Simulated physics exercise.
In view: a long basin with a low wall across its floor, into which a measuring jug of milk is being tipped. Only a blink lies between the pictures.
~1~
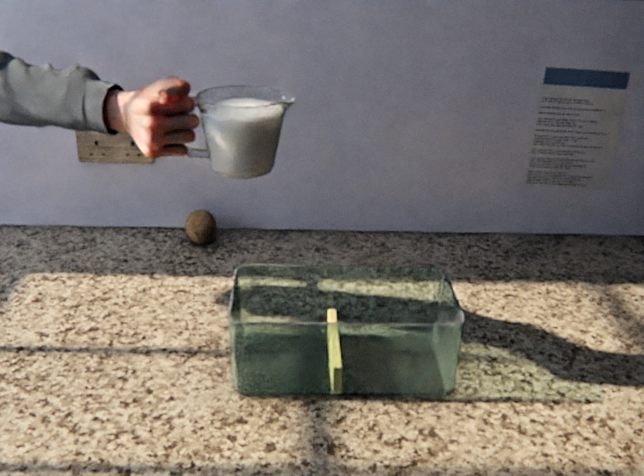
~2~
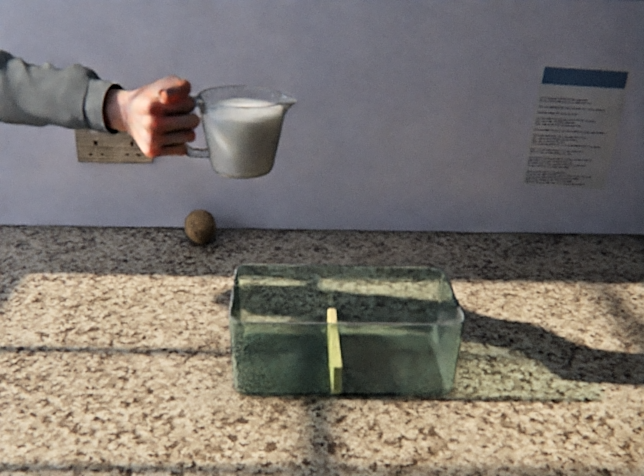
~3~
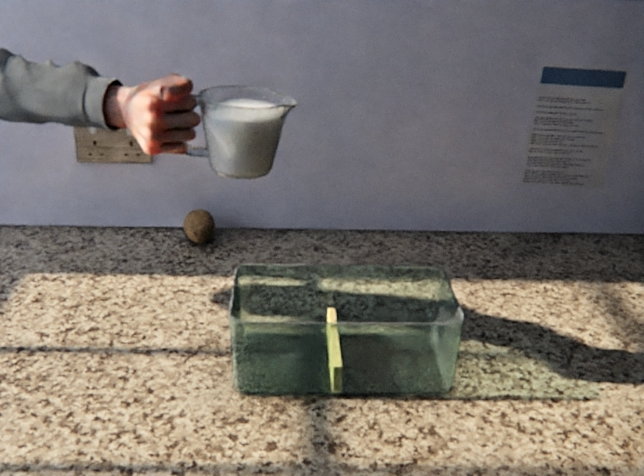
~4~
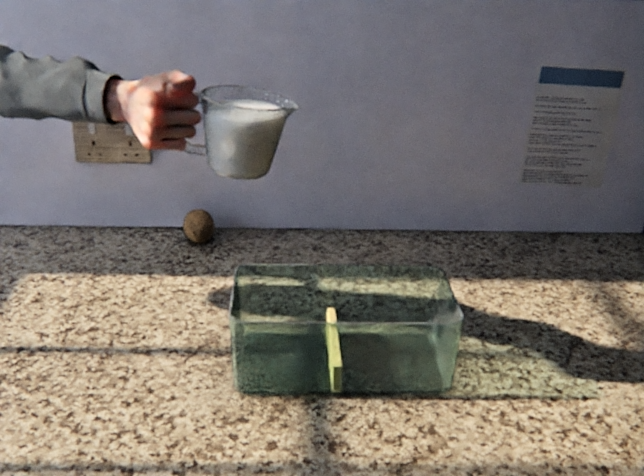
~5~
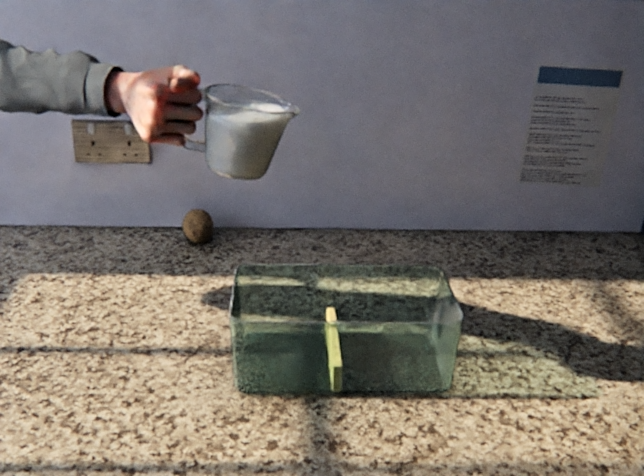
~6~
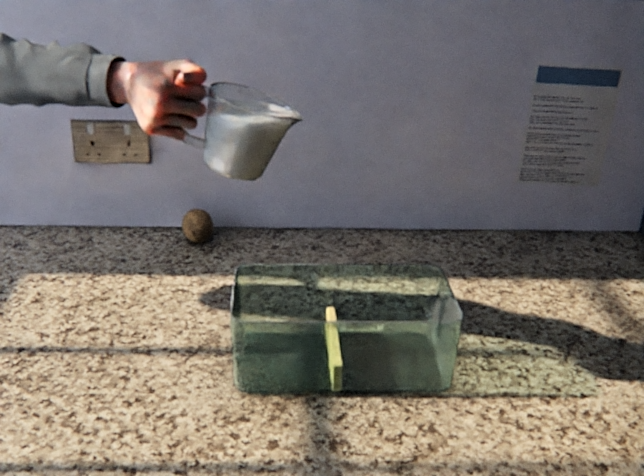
A hand gripping a glass measuring jug of milk holds it almost upright above a long, clear greenish basin with a low yellowish wall across its floor. The jug then leans gradually to the right, its rim dipping as the hand turns, while the milk stays inside and the basin sits still.
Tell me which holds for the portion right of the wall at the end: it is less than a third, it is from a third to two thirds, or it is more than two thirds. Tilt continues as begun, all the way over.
It is more than two thirds.
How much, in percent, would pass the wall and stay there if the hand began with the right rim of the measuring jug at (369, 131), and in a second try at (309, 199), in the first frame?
Start one gives close to 90 percent, start two close to 65 percent.
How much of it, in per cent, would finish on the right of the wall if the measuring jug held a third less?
Roughly 60 percent.
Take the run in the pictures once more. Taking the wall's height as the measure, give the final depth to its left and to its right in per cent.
The left comes to 10 % and the right to 30 %.
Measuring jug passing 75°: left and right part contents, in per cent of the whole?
About 0 % left and about 15 % right.
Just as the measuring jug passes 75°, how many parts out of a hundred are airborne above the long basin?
Around 30 in a hundred, more or less.
A moment on, the measuring jug is tipped on its side and 52 per cent is still to pour, 1 is left of the wall and 15 right of it.
Next, the measuring jug is tipped right over and 2 per cent is still to pour, 12 is left of the wall and 73 right of it.
Then the measuring jug is tipped right over and 0 per cent is still to pour, 22 is left of the wall and 75 right of it.
Later the measuring jug is tipped right over and 0 per cent is still to pour, 22 is left of the wall and 75 right of it.
At rest 22 per cent lies left of the wall, 75 right of it and 3 outside.
